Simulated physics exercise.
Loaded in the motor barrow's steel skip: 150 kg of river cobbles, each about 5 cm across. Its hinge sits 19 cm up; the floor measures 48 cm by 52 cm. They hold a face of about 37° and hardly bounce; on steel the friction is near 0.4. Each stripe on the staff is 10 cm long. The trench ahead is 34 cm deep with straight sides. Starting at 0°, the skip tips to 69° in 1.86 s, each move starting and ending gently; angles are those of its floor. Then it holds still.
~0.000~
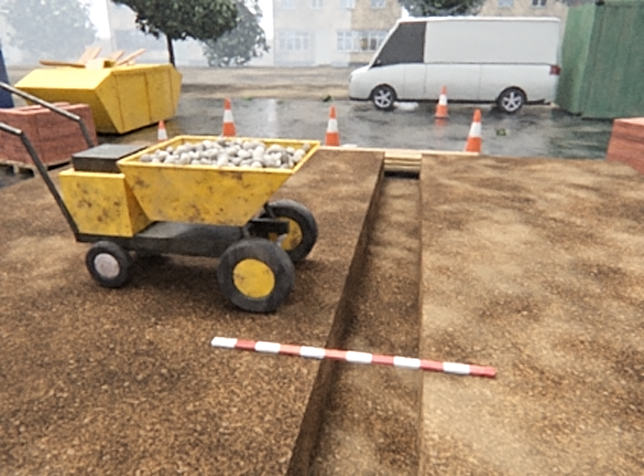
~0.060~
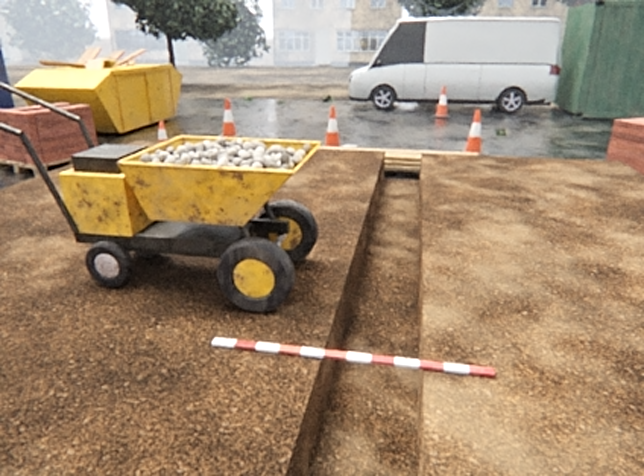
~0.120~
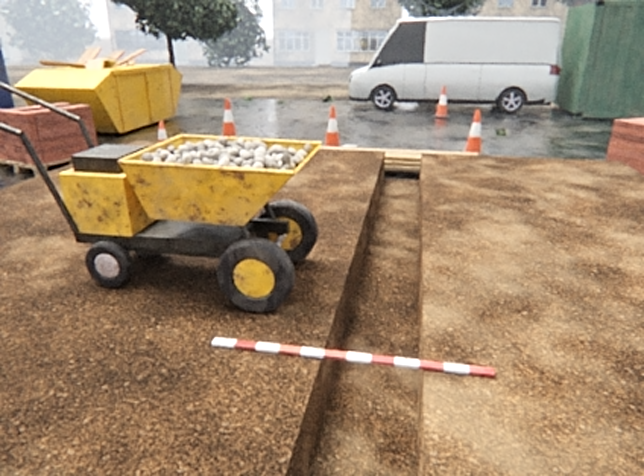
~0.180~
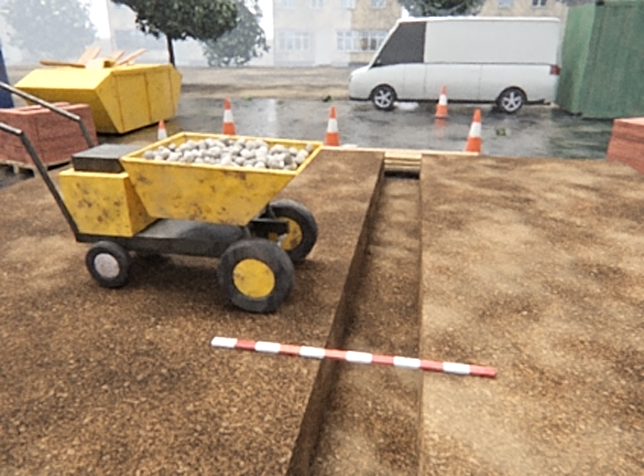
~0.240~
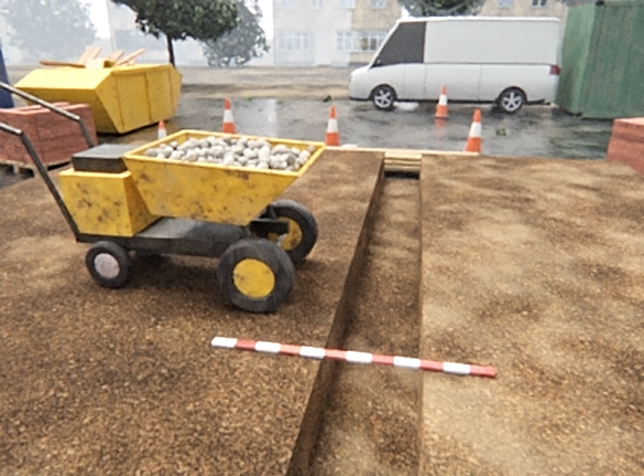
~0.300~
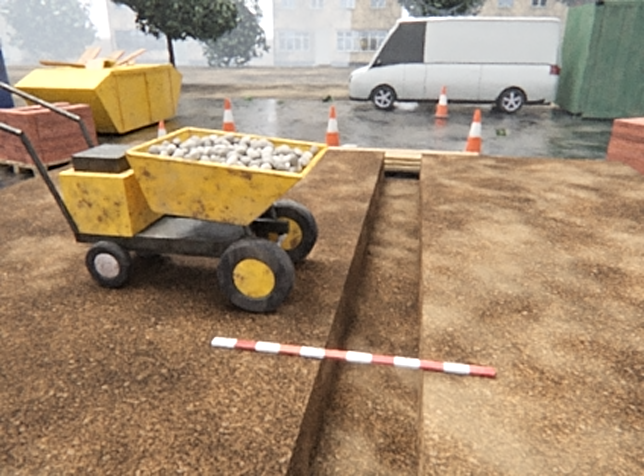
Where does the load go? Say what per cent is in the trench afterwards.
About 74 per cent.
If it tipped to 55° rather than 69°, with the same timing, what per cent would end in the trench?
It would be near 65 per cent.
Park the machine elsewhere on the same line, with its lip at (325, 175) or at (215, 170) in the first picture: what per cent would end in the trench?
About 40 and 85 per cent.
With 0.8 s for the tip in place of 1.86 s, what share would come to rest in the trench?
In that case some 60 per cent.
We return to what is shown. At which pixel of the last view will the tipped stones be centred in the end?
Their middle is at about (401, 332).
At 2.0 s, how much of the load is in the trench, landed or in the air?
About 45 per cent by then.
After 1.4 s the floor is at 58°; 97 % in the skip, 3 % in the trench; the foremost stones are at (396, 260).
After 2.0 s the floor is at 69°; 38 % in the skip, 44 % in the trench, 18 % past the trench; the foremost stones are at (504, 307).
After 2.3 s the floor is at 69°; 14 % in the skip, 60 % in the trench, 26 % past the trench; the foremost stones are at (555, 304).
After 4.3 s the floor is at 69°; 0 % in the skip, 74 % in the trench, 26 % past the trench; the foremost stones are at (568, 304).
